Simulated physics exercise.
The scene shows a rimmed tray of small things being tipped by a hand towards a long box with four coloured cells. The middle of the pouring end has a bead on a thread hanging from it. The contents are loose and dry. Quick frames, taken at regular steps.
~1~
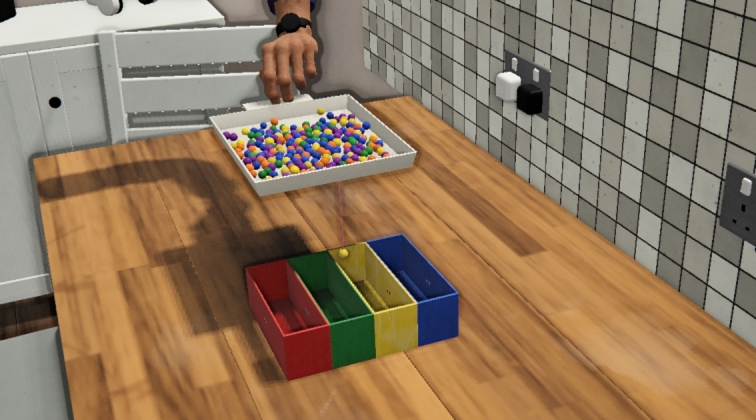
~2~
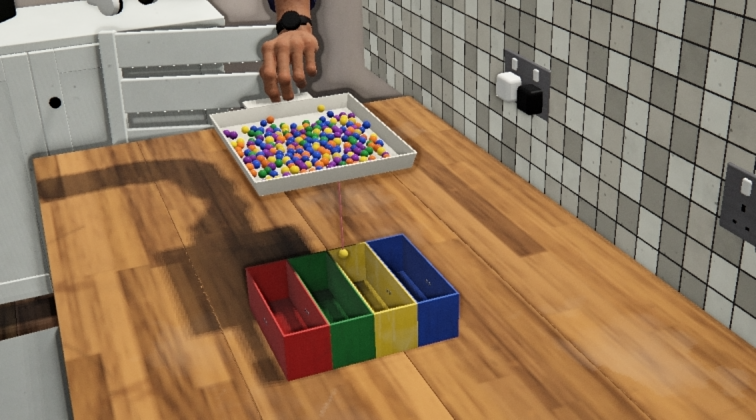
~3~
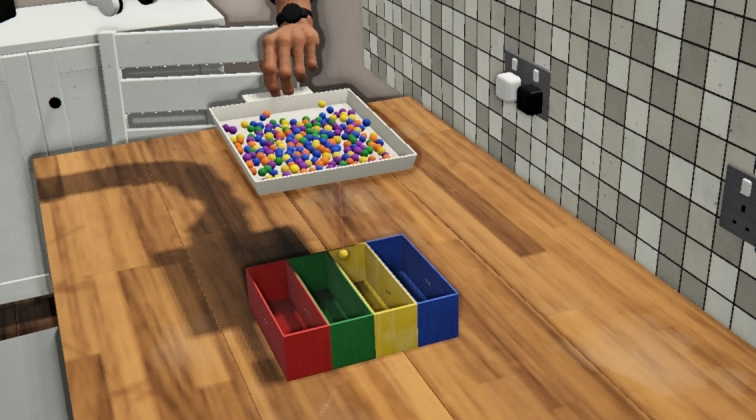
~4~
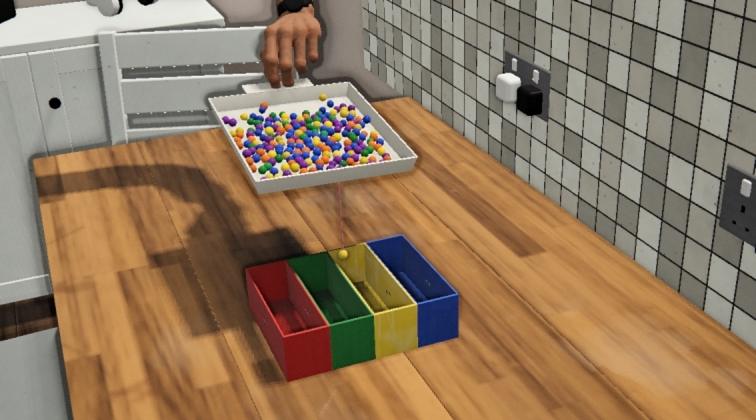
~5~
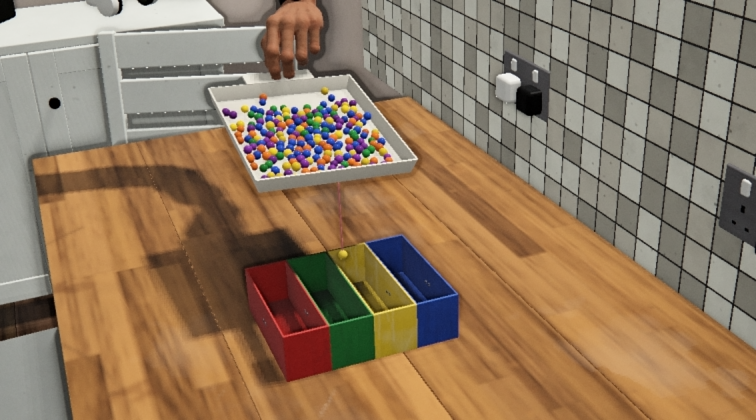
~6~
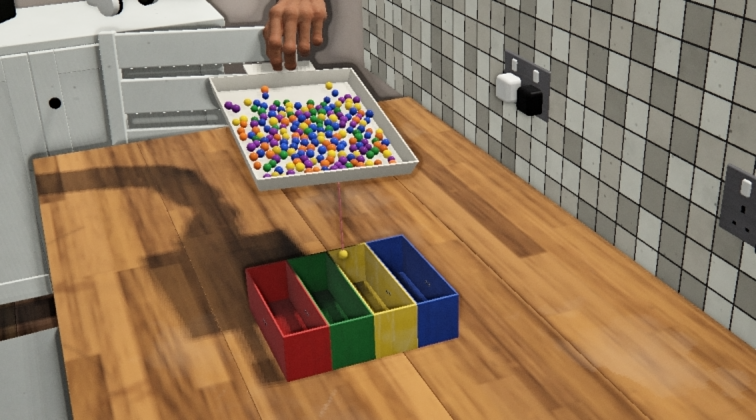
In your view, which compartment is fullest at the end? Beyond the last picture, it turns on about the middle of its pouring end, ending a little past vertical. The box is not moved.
Fullest: The blue compartment.
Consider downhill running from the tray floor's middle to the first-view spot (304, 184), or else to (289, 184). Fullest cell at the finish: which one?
First place: Red; second place: Red.
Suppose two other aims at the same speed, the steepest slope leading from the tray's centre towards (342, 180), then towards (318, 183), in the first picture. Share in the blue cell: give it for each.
Roughly 20 percent, then 10 percent.
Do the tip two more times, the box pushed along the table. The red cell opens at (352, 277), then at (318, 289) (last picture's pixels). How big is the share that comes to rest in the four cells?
It would be roughly 100 per cent in the first placement and roughly 100 per cent in the second.
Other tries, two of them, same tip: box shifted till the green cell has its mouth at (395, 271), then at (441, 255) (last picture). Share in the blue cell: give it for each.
Roughly 0 per cent, then roughly 0 per cent.
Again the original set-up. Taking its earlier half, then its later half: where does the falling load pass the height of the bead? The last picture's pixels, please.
The leading part at (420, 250), the rest of it at (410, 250).
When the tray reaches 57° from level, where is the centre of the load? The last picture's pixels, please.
Somewhere about pixel (359, 149).
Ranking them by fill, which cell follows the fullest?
The answer here is the yellow cell.
Soon after the last picture, tray tipped steeply; nearly all on the tray; a small part falling or outside the box.
A little later, tray tipped right over; a small part on the tray; about a third in the blue cell; about a quarter in the yellow cell; a small part in the green cell; a stray few in the red cell; about a third falling or outside the box.
Later still, tray tipped past a quarter turn; about half in the blue cell; about a quarter in the yellow cell; a small part in the green cell; a stray few in the red cell; about a third falling or outside the box.
By the end, tray tipped past a quarter turn; about half in the blue cell; about a quarter in the yellow cell; a small part in the green cell; a stray few in the red cell; about a third outside the box.
